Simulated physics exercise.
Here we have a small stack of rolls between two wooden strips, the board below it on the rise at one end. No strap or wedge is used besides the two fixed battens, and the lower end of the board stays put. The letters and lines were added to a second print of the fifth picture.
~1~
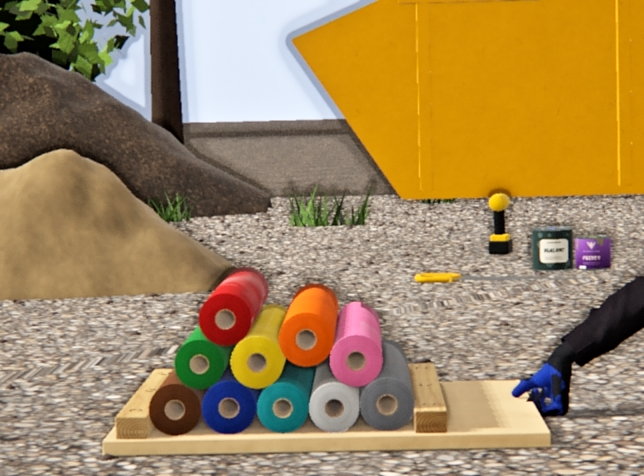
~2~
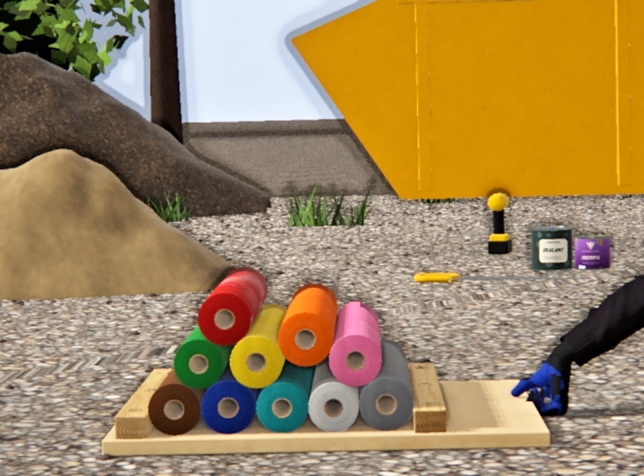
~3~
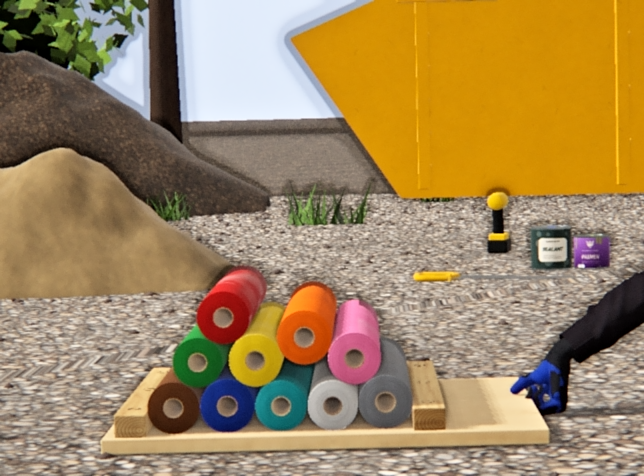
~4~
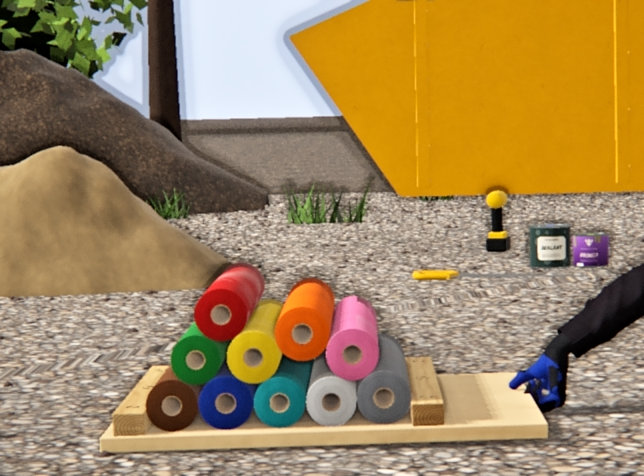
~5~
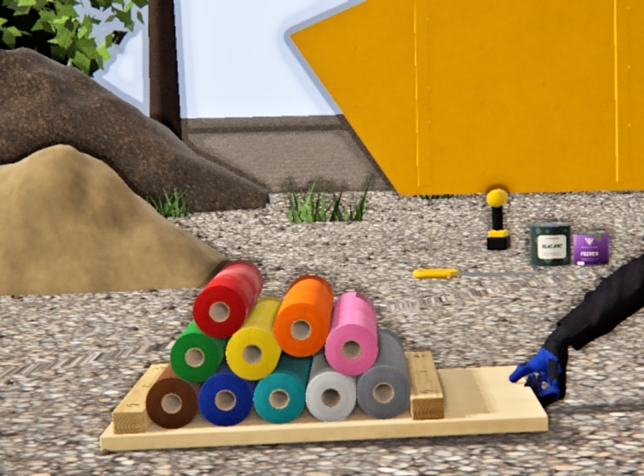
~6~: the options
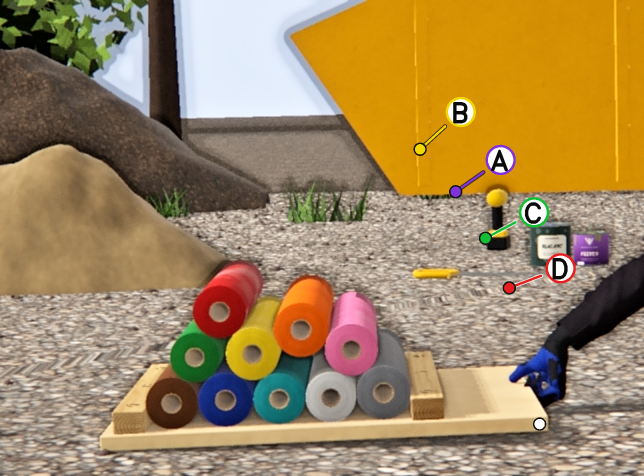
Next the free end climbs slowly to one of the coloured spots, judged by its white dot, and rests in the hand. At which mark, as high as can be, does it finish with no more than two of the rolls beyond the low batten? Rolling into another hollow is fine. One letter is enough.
The answer is mark D.
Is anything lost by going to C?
Yes.
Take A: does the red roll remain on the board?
The red roll: No.
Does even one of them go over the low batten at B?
Yes, at B.
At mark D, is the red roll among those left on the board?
Yes, with D.
On the marked copy, A at (456, 191); B at (420, 149); C at (485, 238); D at (509, 288); the white dot at (540, 424).
With D. Early on, board at 14°.
Further on, board at 20°.
At the end, board at 20°, none over the low batten.
As for the rest, A five over the low batten; B five over the low batten; C five over the low batten.
